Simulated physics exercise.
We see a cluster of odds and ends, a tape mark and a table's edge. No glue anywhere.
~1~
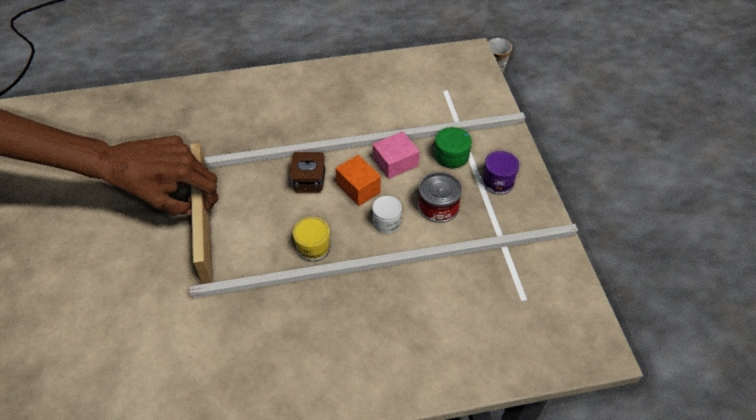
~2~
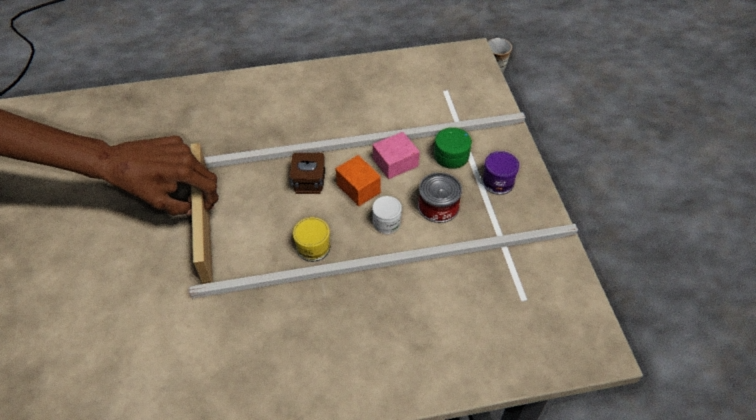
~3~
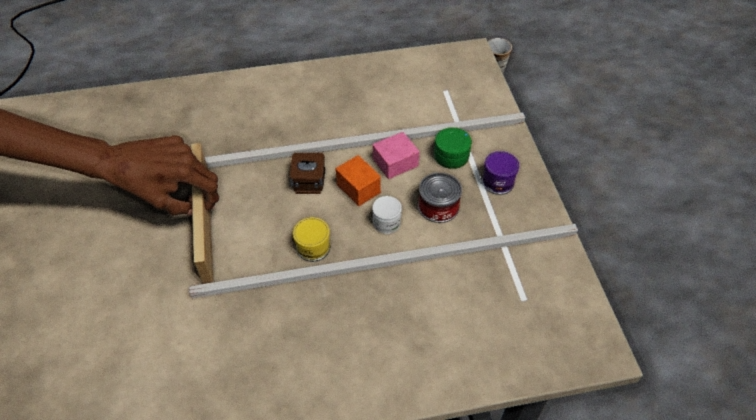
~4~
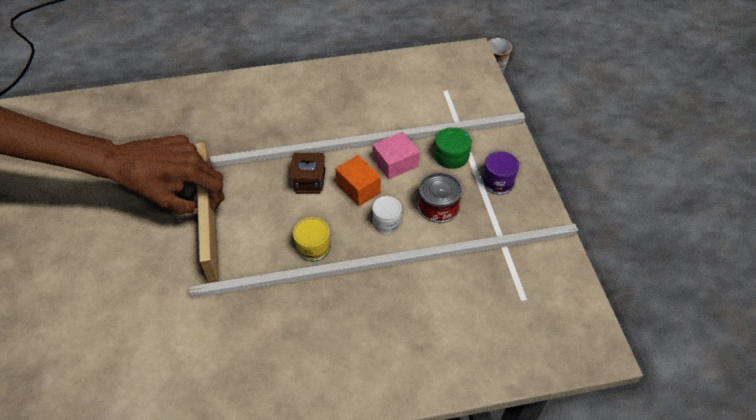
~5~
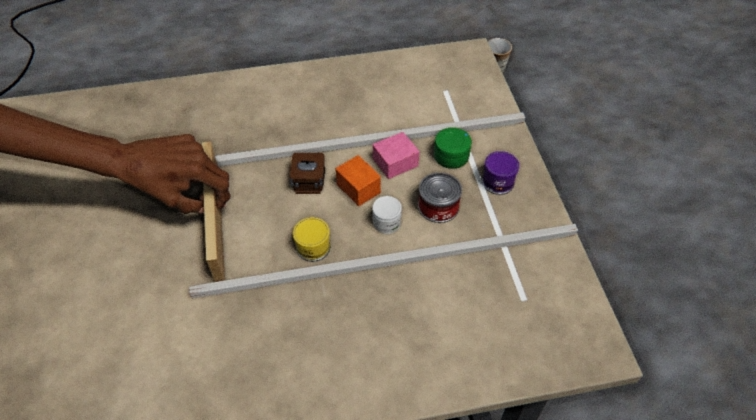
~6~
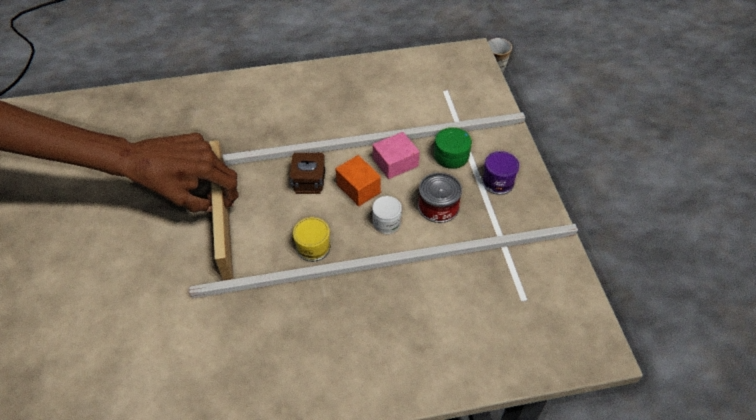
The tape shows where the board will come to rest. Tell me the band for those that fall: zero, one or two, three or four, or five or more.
Here the number that fall off is one or two.
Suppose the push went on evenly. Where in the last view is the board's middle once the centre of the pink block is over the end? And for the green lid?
Its middle is around (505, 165) and around (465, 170).
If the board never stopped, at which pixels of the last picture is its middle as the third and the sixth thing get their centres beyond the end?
First at (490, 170), next at (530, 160).
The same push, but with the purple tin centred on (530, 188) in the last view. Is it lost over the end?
It comes down.
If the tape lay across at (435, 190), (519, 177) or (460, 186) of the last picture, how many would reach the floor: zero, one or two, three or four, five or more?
For each place: Zero; three or four; no fall at all.
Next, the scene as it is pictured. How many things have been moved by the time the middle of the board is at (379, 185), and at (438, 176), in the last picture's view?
First 7, then 8.
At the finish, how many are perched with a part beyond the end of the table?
It comes to 1.
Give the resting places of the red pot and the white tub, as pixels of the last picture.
The red pot stops around (546, 176); the white tub around (527, 196).
Soon after, none off yet; purple tin at rest near (500, 173); green lid at rest near (452, 148); red pot at rest near (440, 198).
In the end, the number that fall off is one or two; gone, green lid and purple tin.
